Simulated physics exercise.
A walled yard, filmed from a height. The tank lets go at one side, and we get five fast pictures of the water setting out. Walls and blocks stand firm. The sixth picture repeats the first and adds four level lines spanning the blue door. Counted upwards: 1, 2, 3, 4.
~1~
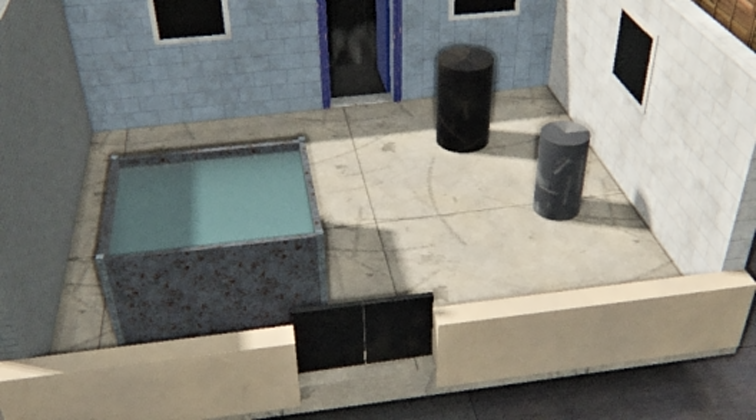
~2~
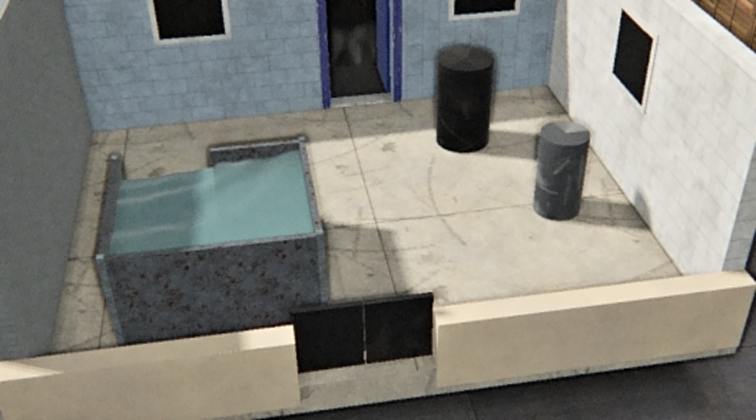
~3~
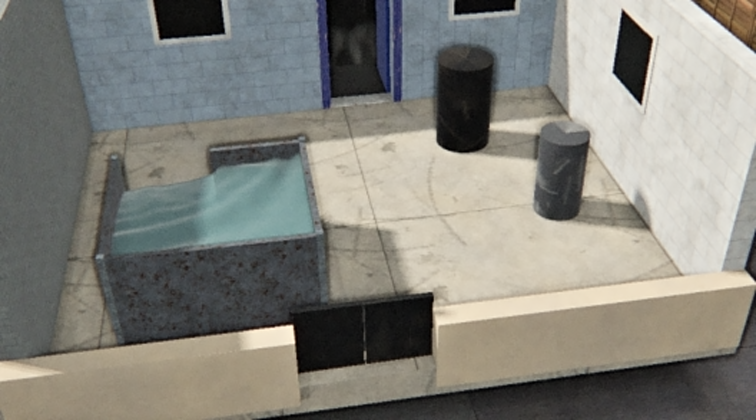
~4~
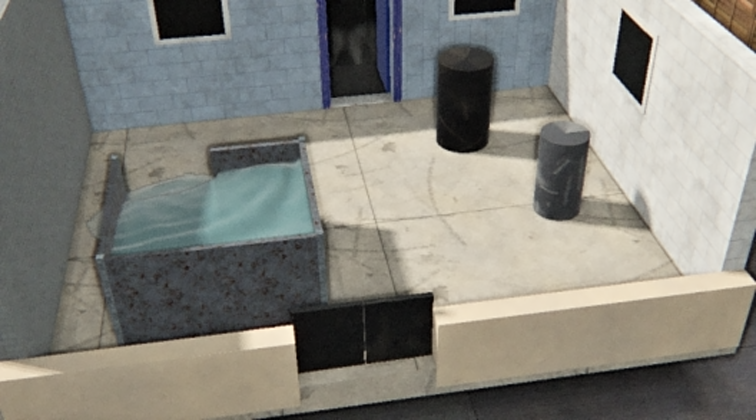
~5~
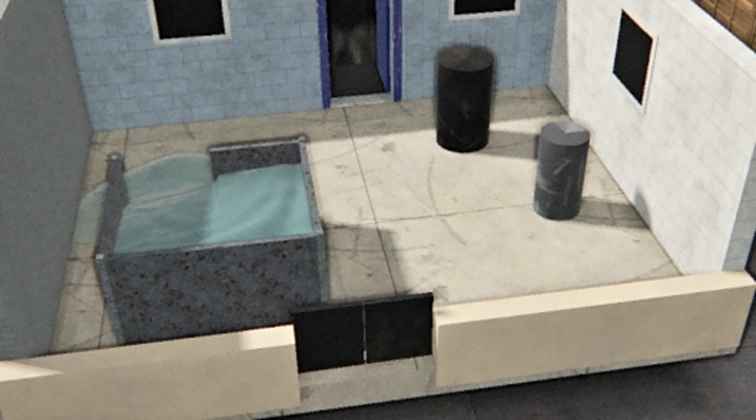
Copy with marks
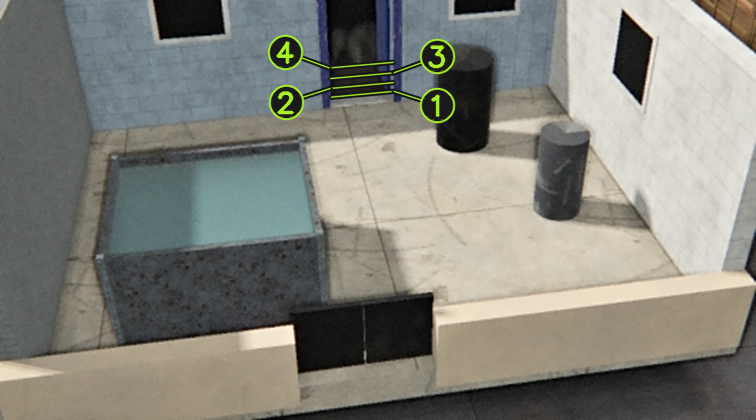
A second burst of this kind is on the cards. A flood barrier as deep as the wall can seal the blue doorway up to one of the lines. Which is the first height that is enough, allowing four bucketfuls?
1 is the one.
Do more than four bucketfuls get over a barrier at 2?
No.
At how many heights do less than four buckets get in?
All of them.
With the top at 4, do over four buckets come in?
No, not at all.
In lime, 1 at (362, 94); 2 at (362, 85); 3 at (362, 75); 4 at (361, 65); from the bottom up 1, 2, 3, 4.
Choosing 1, nothing gets over.
Choosing 2, nothing gets over.
Choosing 3, nothing gets over.
Choosing 4, nothing gets over.
